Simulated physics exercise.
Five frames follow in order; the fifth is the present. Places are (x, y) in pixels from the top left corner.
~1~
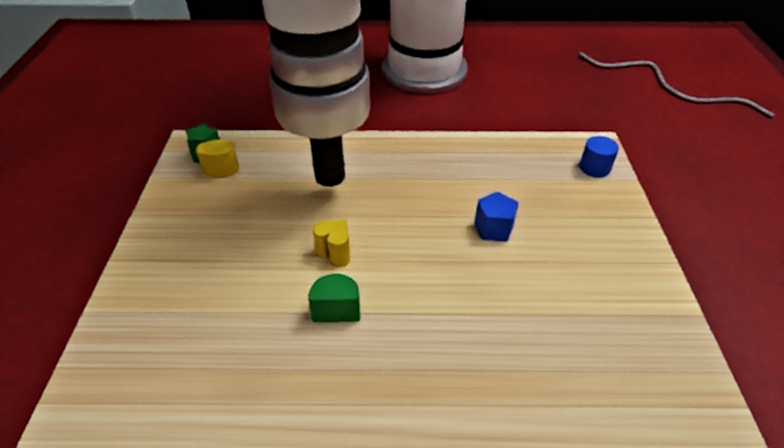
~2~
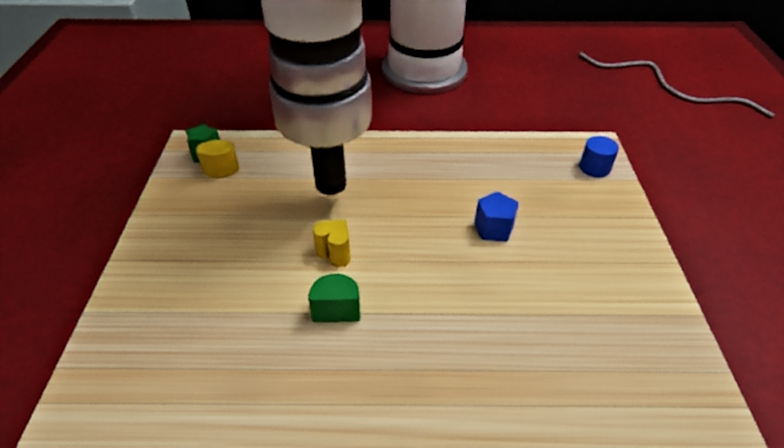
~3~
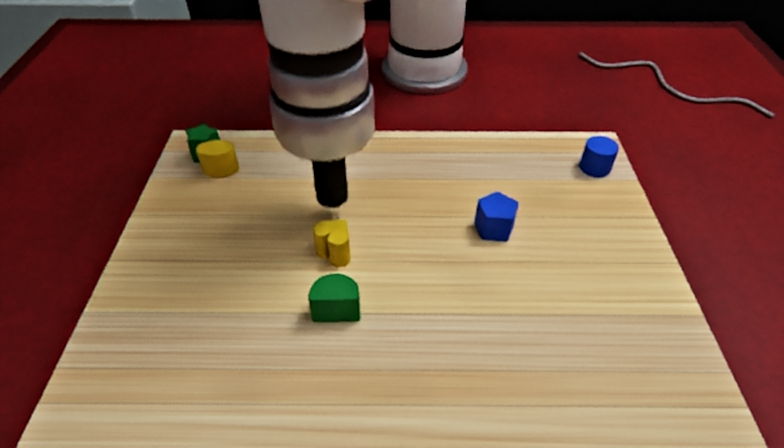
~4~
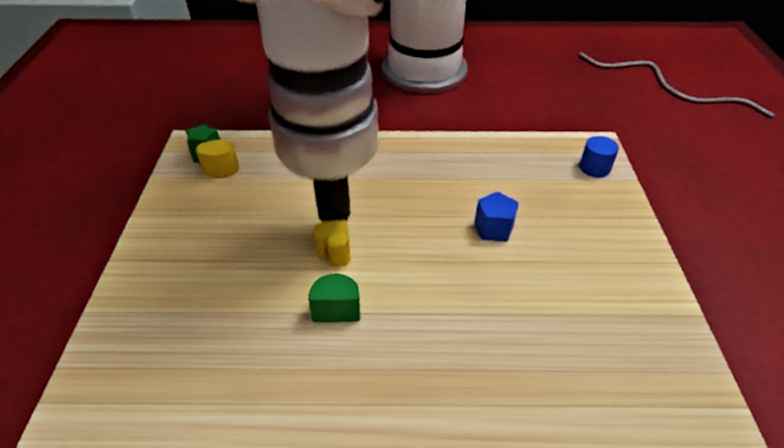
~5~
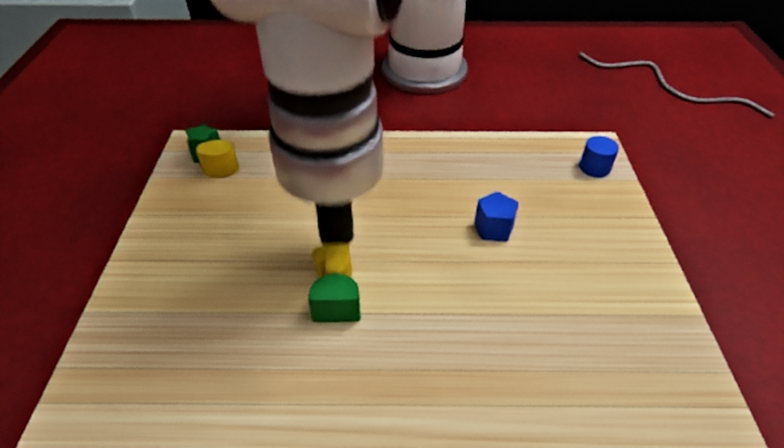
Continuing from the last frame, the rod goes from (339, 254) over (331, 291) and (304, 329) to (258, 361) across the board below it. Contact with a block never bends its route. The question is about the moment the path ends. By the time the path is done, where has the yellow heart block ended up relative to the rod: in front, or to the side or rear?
No longer ahead of the rod.
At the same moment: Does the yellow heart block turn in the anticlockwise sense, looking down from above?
Yes.
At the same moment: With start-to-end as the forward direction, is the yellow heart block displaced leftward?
Going by the path, yes.
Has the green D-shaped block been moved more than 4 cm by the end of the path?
Going by the path, yes.
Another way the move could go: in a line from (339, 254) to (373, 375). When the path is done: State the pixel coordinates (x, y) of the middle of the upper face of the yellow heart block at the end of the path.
I'd say the yellow heart block ends with its top centre at (359, 390).
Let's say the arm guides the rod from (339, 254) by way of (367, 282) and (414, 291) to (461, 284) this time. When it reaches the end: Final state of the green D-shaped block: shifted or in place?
Once the path is done, it is somewhere new.
The first path, step by step. One third of the way, rod at (329, 275); yellow heart block at (334, 297), turned 30° anticlockwise; green D-shaped block at (337, 329), turned 30° clockwise.
Two thirds of the way, rod at (301, 313); yellow heart block at (329, 324), turned 60° anticlockwise; green D-shaped block at (341, 355), turned 30° clockwise.
At the end, rod at (253, 345); yellow heart block at (329, 324), turned 60° anticlockwise; green D-shaped block at (341, 355), turned 30° clockwise.
